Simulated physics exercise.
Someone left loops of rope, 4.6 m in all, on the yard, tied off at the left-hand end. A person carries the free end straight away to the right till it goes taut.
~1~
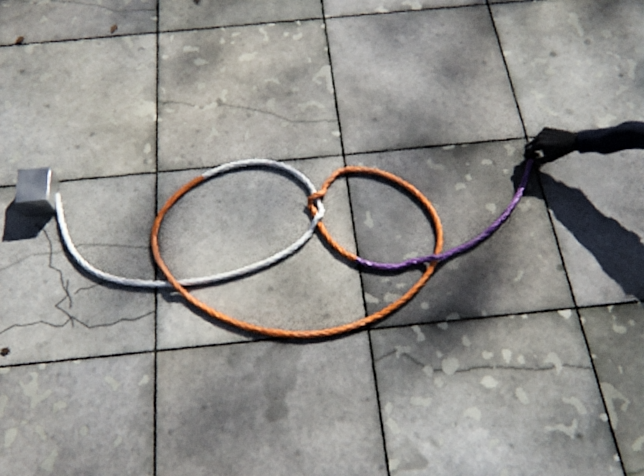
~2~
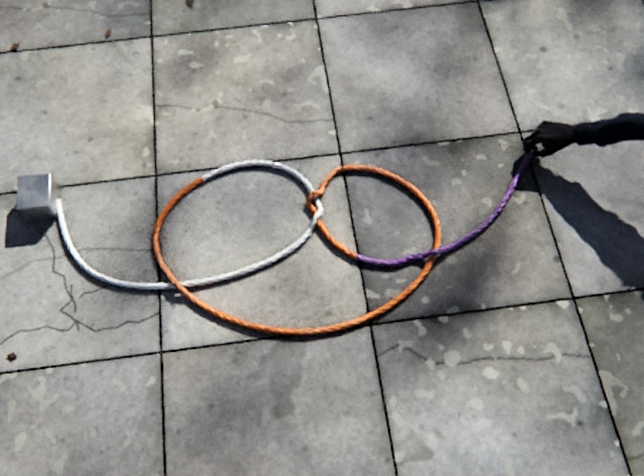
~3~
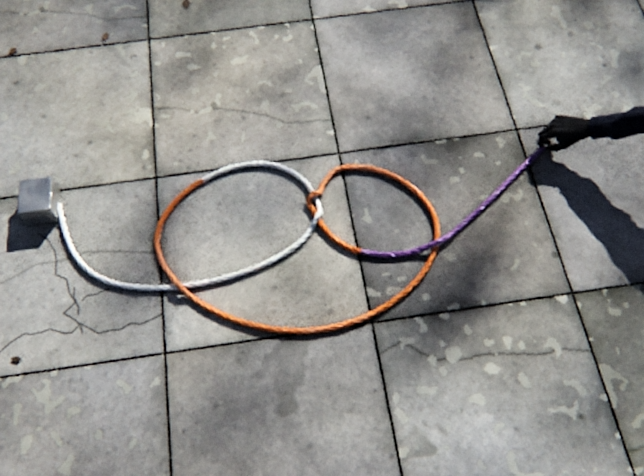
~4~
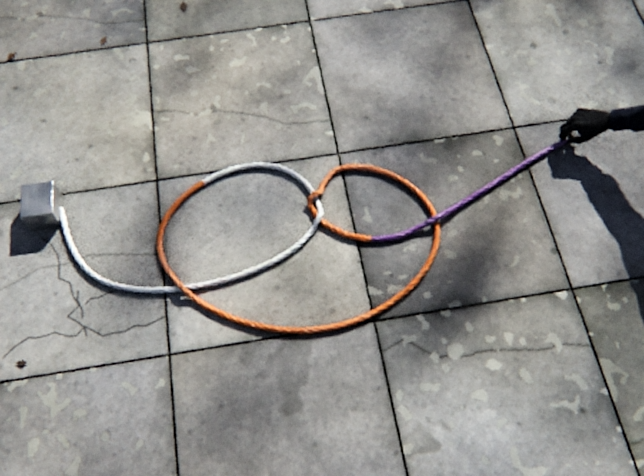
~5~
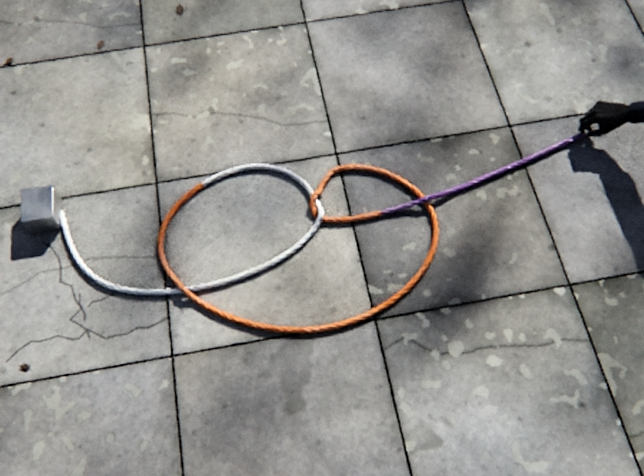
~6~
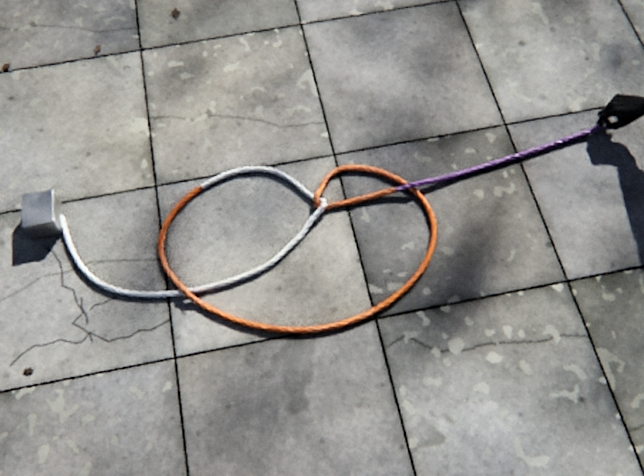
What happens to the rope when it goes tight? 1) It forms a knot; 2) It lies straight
Option 1: It forms a knot.
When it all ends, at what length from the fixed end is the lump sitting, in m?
About 1.6 m along.
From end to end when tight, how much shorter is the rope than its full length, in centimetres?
It comes to some 35 cm.
Next, the ends are 2.6 m apart, loops still 53 cm across.
Then, the ends are 3.4 m apart, loops still 17 cm across.
After that, the ends are 4.1 m apart, loops still 9 cm across.
Later, the ends are 4.3 m apart, with a tight lump 1.6 m from the fixed end.
At the end, the ends are 4.3 m apart, with a tight lump 1.6 m from the fixed end.
